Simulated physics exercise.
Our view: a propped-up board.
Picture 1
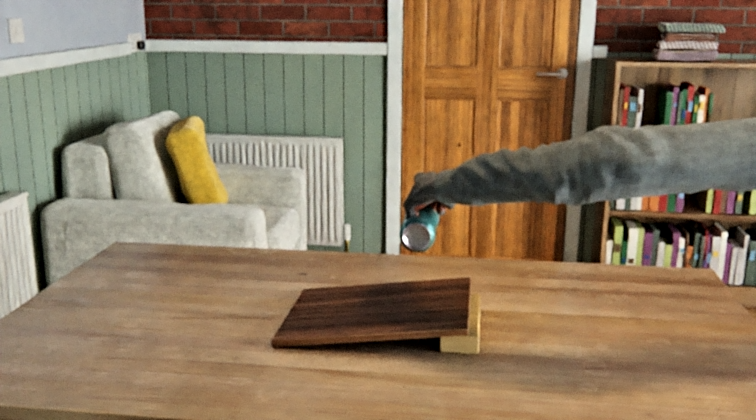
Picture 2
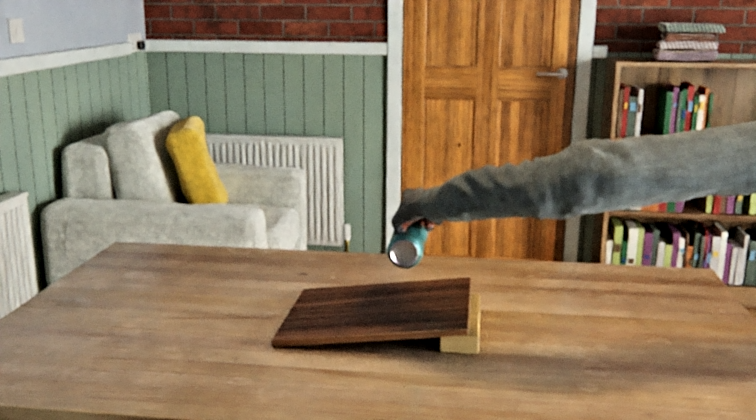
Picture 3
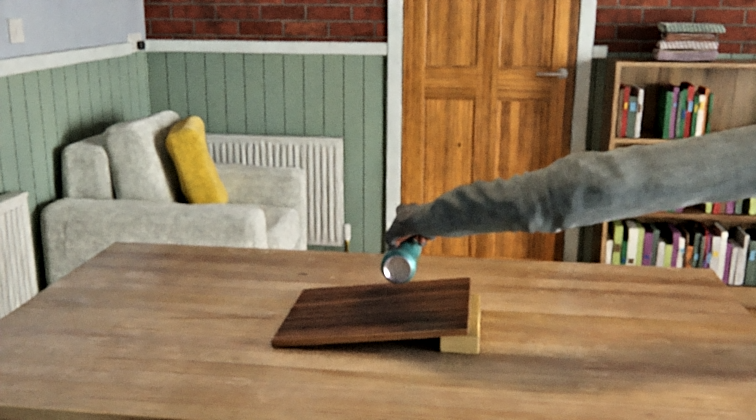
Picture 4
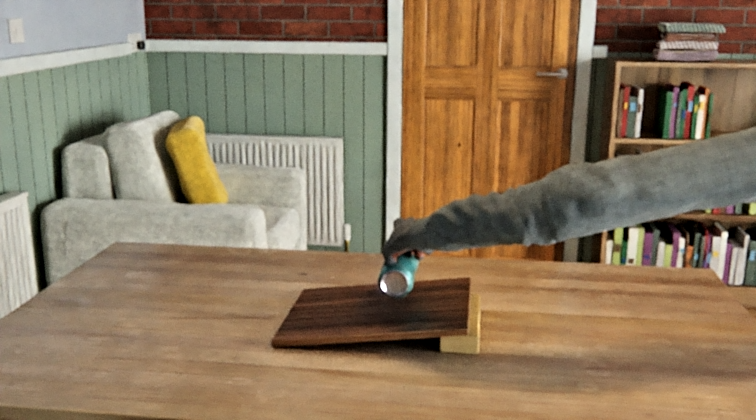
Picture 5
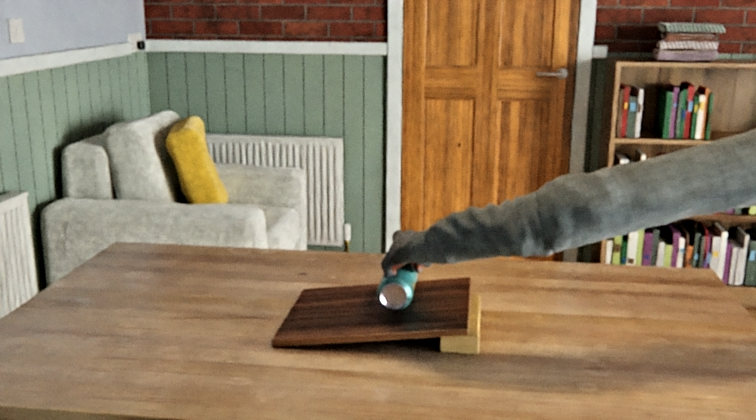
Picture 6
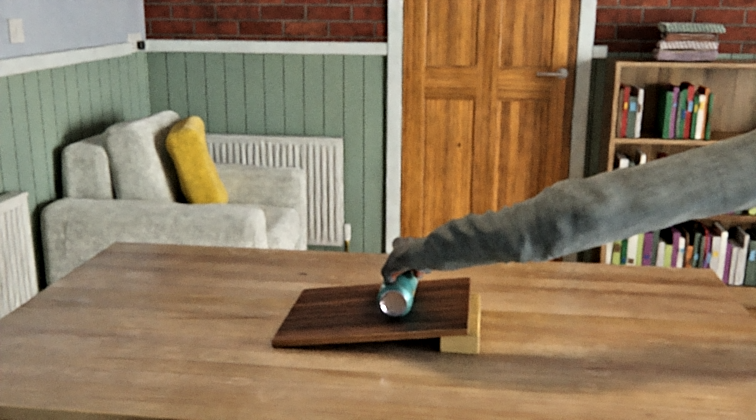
The video shows a gray-sleeved arm reaching in from the right, moving a turquoise can slightly left and down above a propped-up dark board on a wooden table, then setting it on the sloped surface while still holding it.
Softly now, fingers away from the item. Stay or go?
Most likely it starts down the board.
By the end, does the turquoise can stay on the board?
At the end, the turquoise can is no longer up there.
Then, 1.00 s past the last view, turquoise can now off the board.
Then, 1.80 s past the last view, things are still on the move.
Then, 2.50 s past the last view, as before.
Finally, off the board, turquoise can. The turquoise can slides or rolls down.
